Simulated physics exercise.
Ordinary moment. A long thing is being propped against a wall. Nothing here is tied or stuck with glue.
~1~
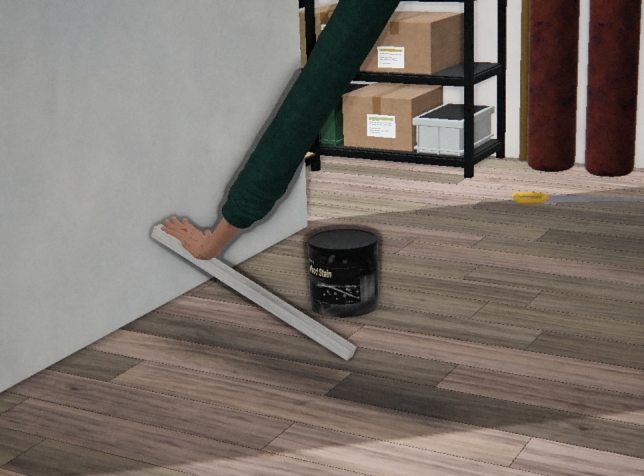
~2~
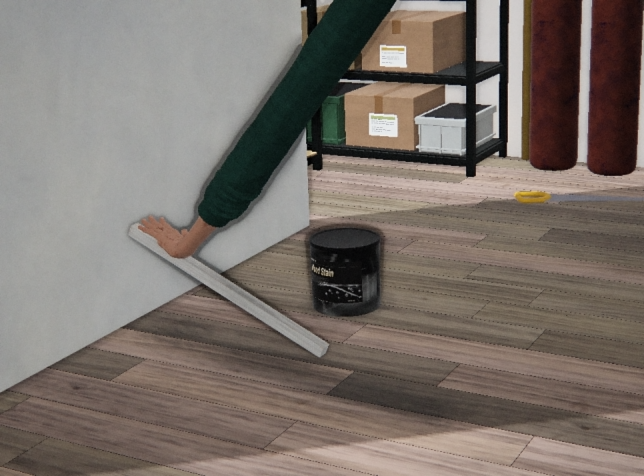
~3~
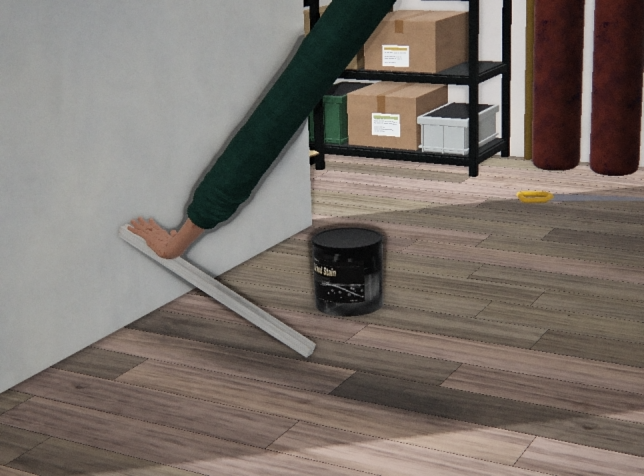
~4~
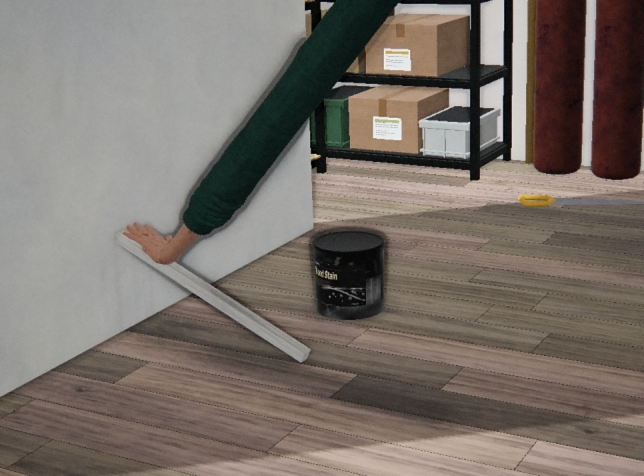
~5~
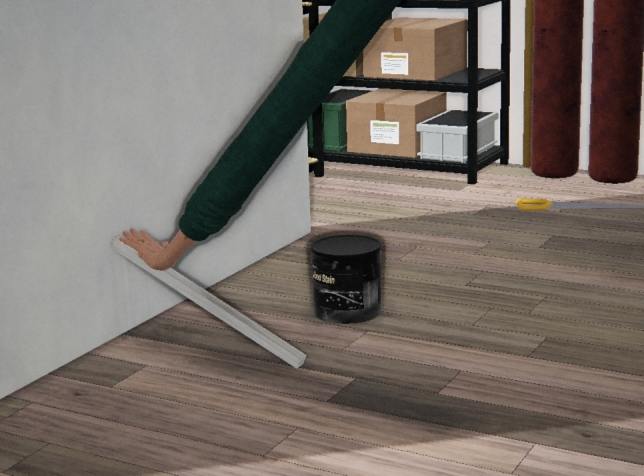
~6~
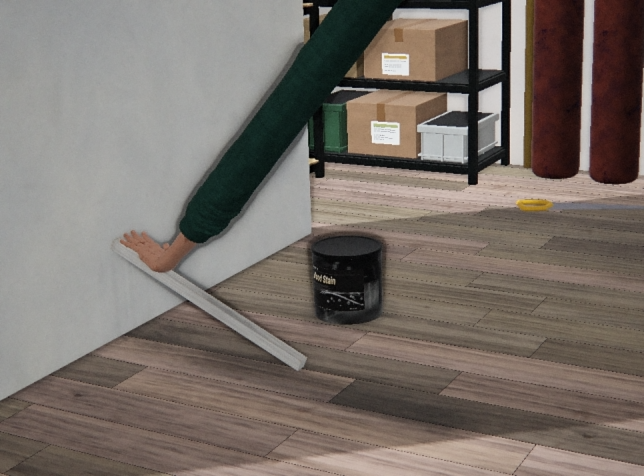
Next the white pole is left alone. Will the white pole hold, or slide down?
It goes down.
Then, 0.30 s later than the last frame, white pole sunk by 15° near (215, 330).
Then, 0.40 s later than the last frame, white pole sunk by 24° near (219, 346).
When it is over, moved from the start, white pole; black pail as before. End places, in pixels of the last picture, white pole near (219, 348). The pole slips out.
